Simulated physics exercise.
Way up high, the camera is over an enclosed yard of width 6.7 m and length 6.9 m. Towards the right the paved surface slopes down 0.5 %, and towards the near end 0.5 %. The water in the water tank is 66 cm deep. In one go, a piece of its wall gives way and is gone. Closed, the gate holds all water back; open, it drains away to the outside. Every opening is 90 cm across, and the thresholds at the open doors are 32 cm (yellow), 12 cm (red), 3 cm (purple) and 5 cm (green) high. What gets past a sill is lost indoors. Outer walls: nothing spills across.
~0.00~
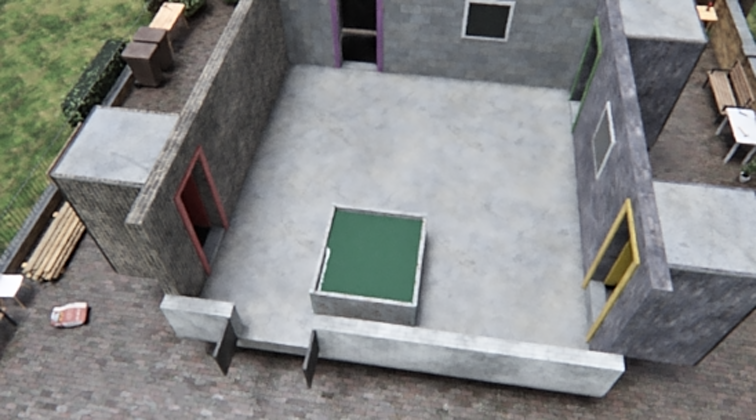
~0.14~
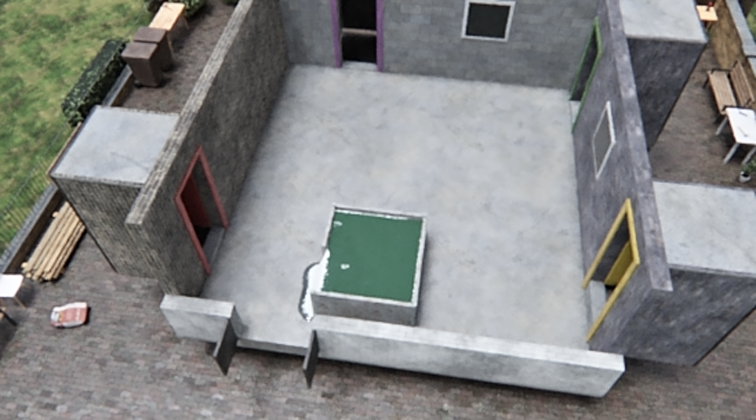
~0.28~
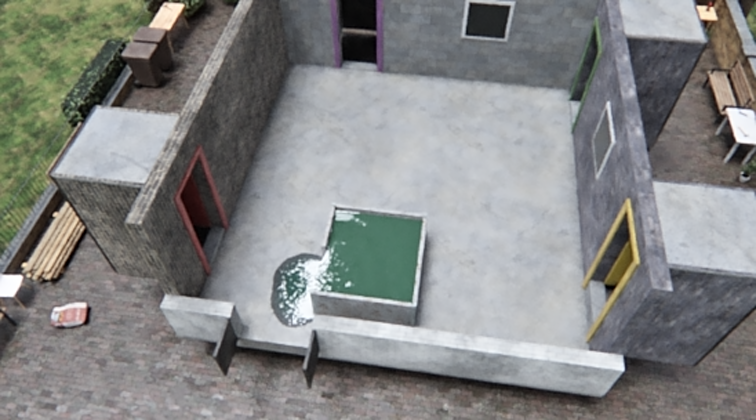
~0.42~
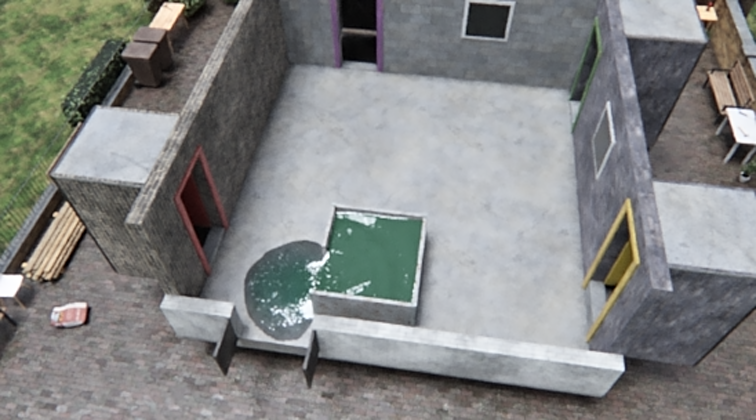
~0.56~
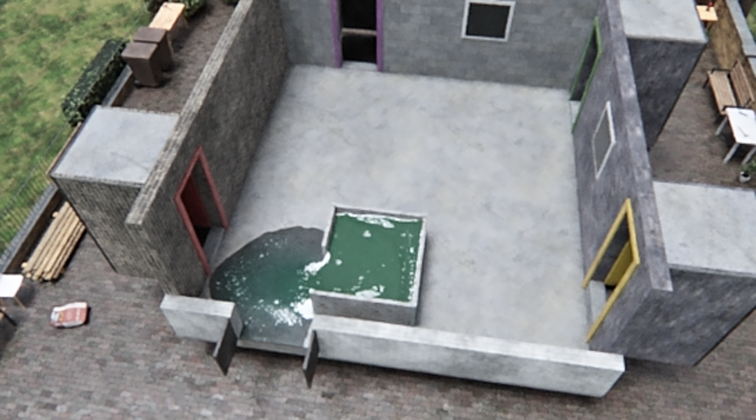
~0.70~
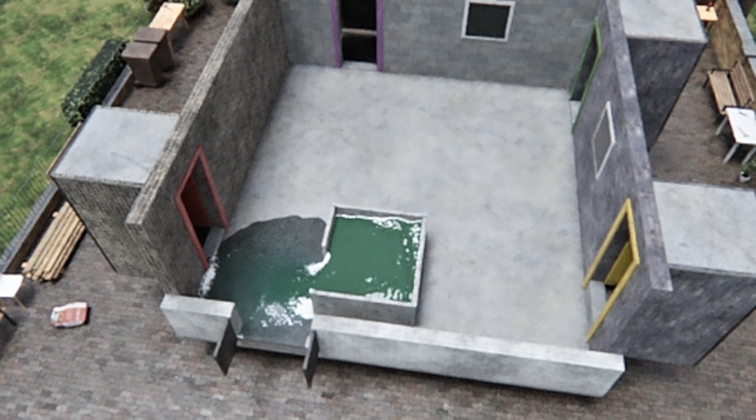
The footage shows a walled yard from above with a square tank of green water near the front; water pours from the tank's left side and spreads across the pale floor toward the red-framed doorway and front wall.
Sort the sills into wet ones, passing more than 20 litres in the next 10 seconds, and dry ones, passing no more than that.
Yellow door: Dry; red door: Wet; purple door: Wet; green door: Dry.
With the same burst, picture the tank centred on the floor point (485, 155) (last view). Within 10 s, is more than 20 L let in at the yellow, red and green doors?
Lab note: Vs limit, yellow door limit held; red door limit held; green door limit held.
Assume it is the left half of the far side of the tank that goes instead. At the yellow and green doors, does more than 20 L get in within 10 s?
Result: Yellow limit not passed, green limit passed.
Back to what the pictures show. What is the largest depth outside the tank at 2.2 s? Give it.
32 cm or so.
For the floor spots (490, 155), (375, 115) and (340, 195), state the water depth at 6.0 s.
0, 2, 2 cm.
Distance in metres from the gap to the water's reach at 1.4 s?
3.0 m.
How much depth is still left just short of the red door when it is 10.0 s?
I'd put it near 5.5 cm.
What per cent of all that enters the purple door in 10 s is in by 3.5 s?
I'd put it at about 0 per cent by that point.
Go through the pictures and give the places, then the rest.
Still water, 66 cm deep, in the water tank at (372, 254), in the first frame.
The front is at a hidden place, 0.6 m from the gap at (322, 283); 0.2 m2 of floor is under water; 66 cm left at the back of the water tank, in the second frame.
The front is at (282, 270), 0.9 m from the gap at (322, 284); 0.9 m2 of floor is under water; 66 cm left at the back of the water tank, in the third frame.
Water pours out at (322, 285) and has run 1.3 m, to (255, 270); typically 7 cm deep outside, 65 cm at the water tank's back, in the fourth frame.
Water pours out at (322, 284) and has run 1.9 m, to (215, 288); typically 5 cm deep outside, 57 cm at the water tank's back, in the fifth frame.
The front is at a hidden place, 2.2 m from the gap at (322, 284); 4.1 m2 of floor is under water; 56 cm left at the back of the water tank, in the sixth frame.
After 1.4 s water covers 10 % of the floor and is deepest (45 cm) near (214, 320); yellow door not reached, red door 27 cm at the sill, 33 L in, purple door not reached, green door not reached.
After 2.2 s water covers 15 % of the floor and is deepest (32 cm) near (193, 317); yellow door not reached, red door 26 cm at the sill, 99 L in, purple door not reached, green door not reached.
After 3.5 s water covers 30 % of the floor and is deepest (21 cm) near (214, 320); yellow door not reached, red door 19 cm at the sill, 146 L in, purple door not reached, green door not reached.
After 6.0 s water covers 50 % of the floor and is deepest (12 cm) near (224, 322); yellow door not reached, red door 11 cm at the sill, 167 L in, purple door 7 cm at the sill, 25 L in, green door not reached.
After 10.0 s water covers 65 % of the floor and is deepest (7 cm) near (564, 106); yellow door not reached, red door 5 cm at the sill, 167 L in, purple door 5 cm at the sill, 50 L in, green door 7 cm at the sill, 1 L in.
